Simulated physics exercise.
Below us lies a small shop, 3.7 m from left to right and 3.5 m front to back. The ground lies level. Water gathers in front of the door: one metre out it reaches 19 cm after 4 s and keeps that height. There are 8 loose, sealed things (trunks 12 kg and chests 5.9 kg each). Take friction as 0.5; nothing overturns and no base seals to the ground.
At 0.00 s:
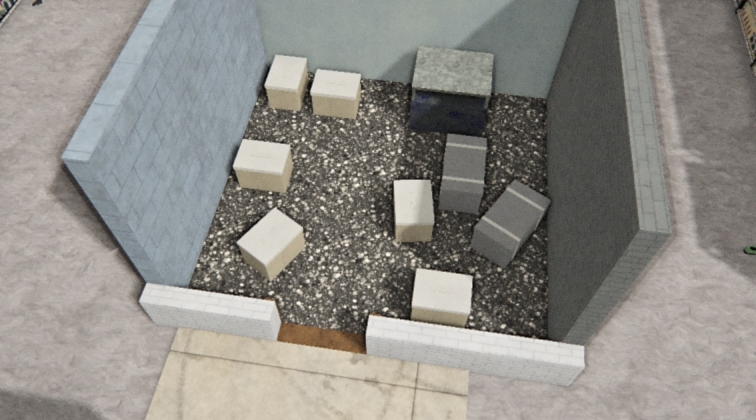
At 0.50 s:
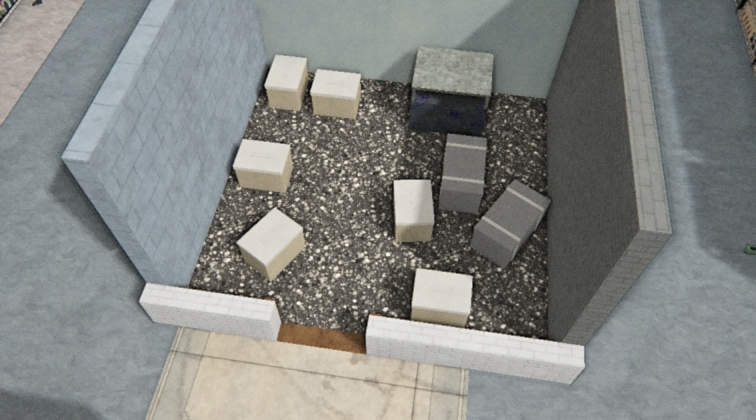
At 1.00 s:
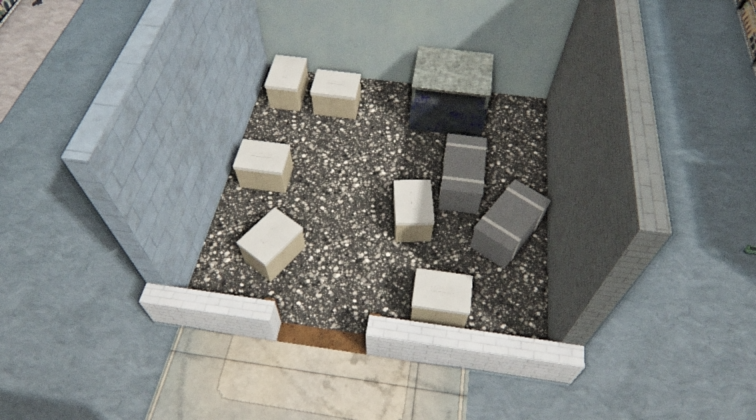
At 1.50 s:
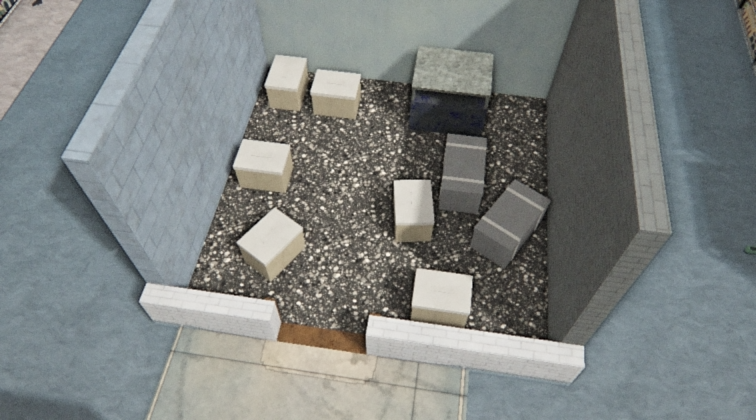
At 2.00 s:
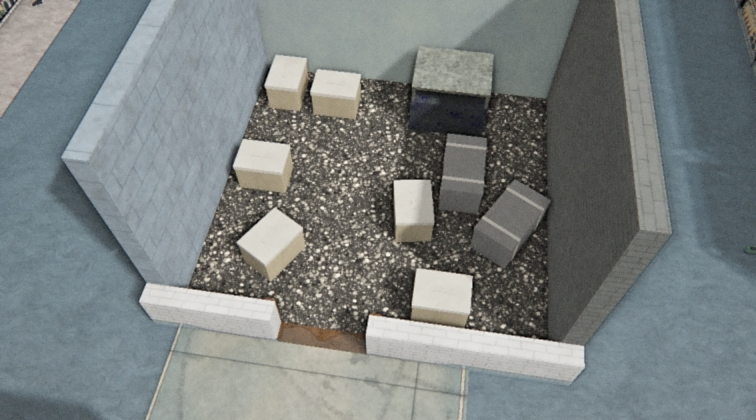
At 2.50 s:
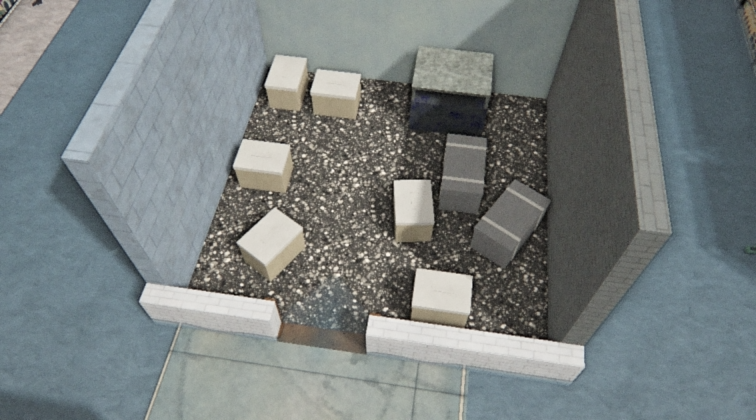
A small walled shop with a gravelly floor, seen from above, holds pale blocks, two grey ones and a dark stone-topped block. The grey ground outside turns blue and wet, and water spreads over the paving before the door. Finally a thin patch slips just inside the doorway, while the blocks stay still.
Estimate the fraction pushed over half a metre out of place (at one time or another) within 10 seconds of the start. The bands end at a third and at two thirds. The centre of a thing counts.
That comes to between one and two thirds.
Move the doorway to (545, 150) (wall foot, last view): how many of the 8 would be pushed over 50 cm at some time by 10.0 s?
Then 6.
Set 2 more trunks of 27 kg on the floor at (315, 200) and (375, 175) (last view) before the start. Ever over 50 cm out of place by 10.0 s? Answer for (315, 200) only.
It is over.
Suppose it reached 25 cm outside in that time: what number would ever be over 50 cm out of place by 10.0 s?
In that case 5 of them.
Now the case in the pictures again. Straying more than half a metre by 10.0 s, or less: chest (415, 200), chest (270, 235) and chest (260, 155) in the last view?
In that order: Over, past it, more.
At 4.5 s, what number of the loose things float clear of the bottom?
At that moment 0.
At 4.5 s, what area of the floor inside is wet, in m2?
About 5.5 m2.
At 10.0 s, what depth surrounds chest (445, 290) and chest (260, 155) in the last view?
Roughly 2 and 10 cm.
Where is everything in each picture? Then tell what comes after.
The first picture shows a trunk at (465, 163) rests on the ground; a trunk at (513, 214), on the bottom; 0.0 m2 under water; 0 of 8 have shifted.
The second picture shows a trunk at (465, 163), on the bottom; a trunk at (513, 214) rests on the ground; water covers 0.0 m2; 0 of 8 have shifted.
The third picture shows a trunk at (465, 163), on the bottom; a trunk at (513, 214) rests on the ground; 0.0 m2 under water; 0 of 8 have shifted.
The fourth picture shows a trunk at (465, 163) rests on the ground; a trunk at (513, 214), on the bottom; 0.0 m2 under water; 0 of 8 have shifted.
The fifth picture shows a trunk at (465, 163) rests on the ground; a trunk at (513, 214), on the bottom; 0.0 m2 under water; 0 of 8 have shifted.
The sixth picture shows a trunk at (465, 163) rests on the ground; a trunk at (513, 214), on the bottom; water covers 0.3 m2; 0 of 8 have shifted.
After 3.5 s 0 of 8 are over 50 cm from their spots; 0 afloat.
After 4.5 s 0 of 8 are over 50 cm from their spots; 0 afloat.
After 7.0 s 3 of 8 are over 50 cm from their spots; 5 afloat.
After 10.0 s 4 of 8 are over 50 cm from their spots, and 4 have been at some point; 6 afloat.
